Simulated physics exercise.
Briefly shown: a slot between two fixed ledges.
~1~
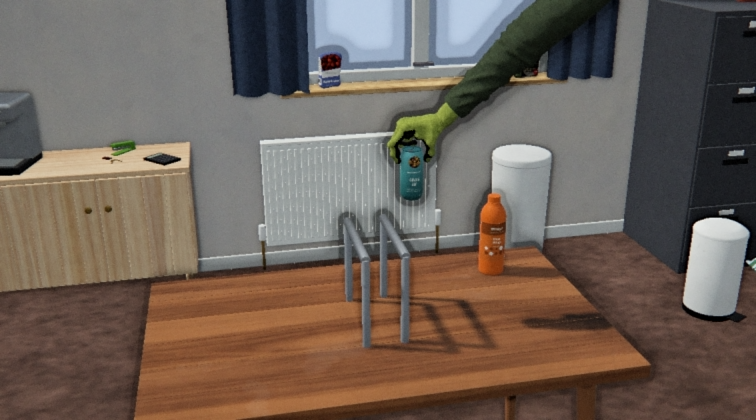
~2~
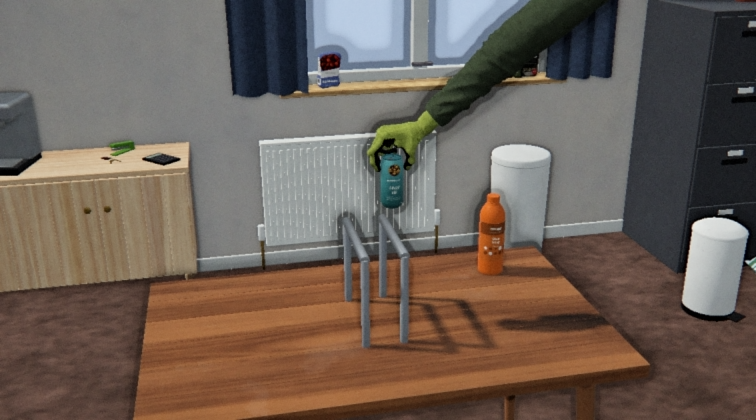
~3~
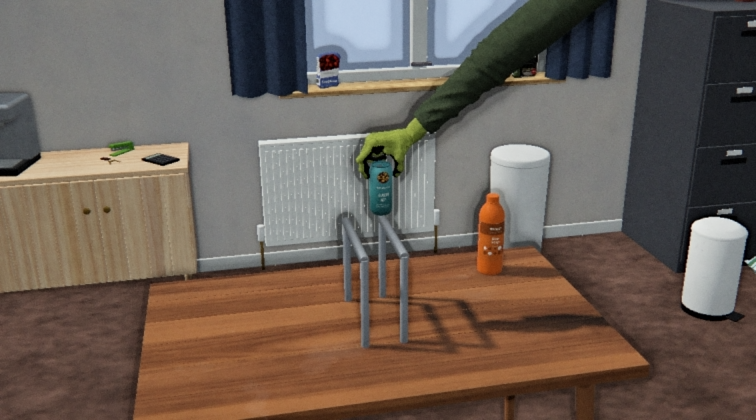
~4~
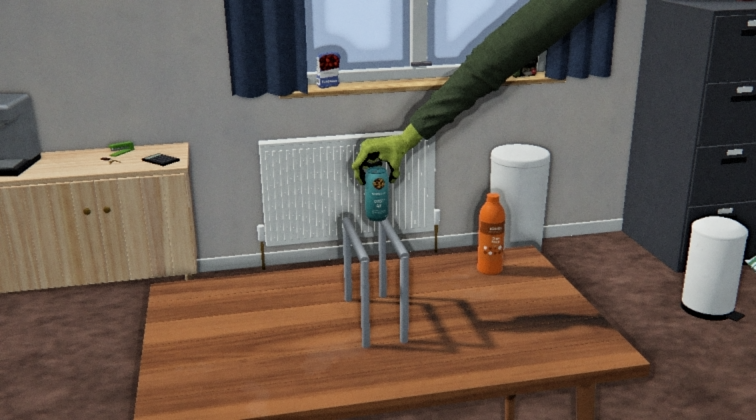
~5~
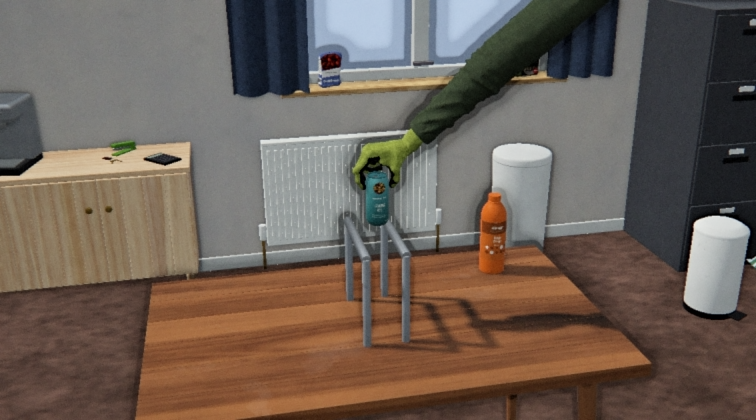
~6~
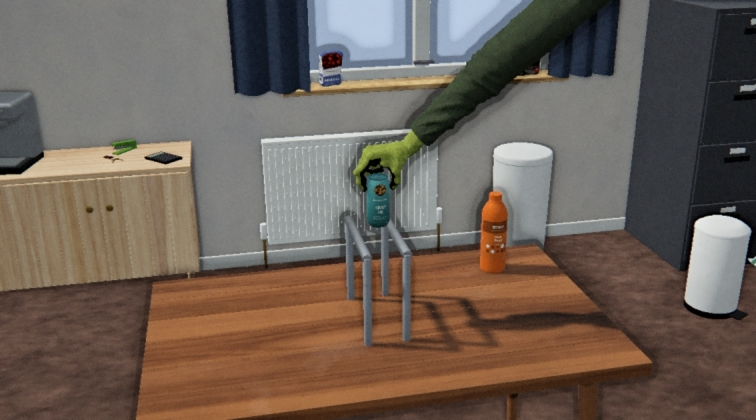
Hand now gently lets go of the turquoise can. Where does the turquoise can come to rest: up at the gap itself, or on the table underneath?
Watch - it goes right down to the table.
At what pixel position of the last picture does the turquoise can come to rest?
Near (379, 296).
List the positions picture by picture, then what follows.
In the first picture, being brought over the gap; turquoise can (412, 174); orange bottle (493, 233).
In the second picture, being brought over the gap; turquoise can (392, 181); orange bottle (492, 233).
In the third picture, being brought over the gap; turquoise can (381, 189); orange bottle (491, 233).
In the fourth picture, being brought over the gap; turquoise can (377, 195); orange bottle (492, 233).
In the fifth picture, being brought over the gap; turquoise can (377, 199); orange bottle (493, 232).
In the sixth picture, held still over the gap; turquoise can (378, 201); orange bottle (494, 232).
Then, 0.30 s on from there, turquoise can shifted well along near (379, 271).
Then, 0.40 s on from there, turquoise can shifted well along near (379, 289).
In the end, moved from the start, turquoise can; orange bottle unmoved. At the end, from the last picture's camera, turquoise can near (379, 296). The can goes down the gap.
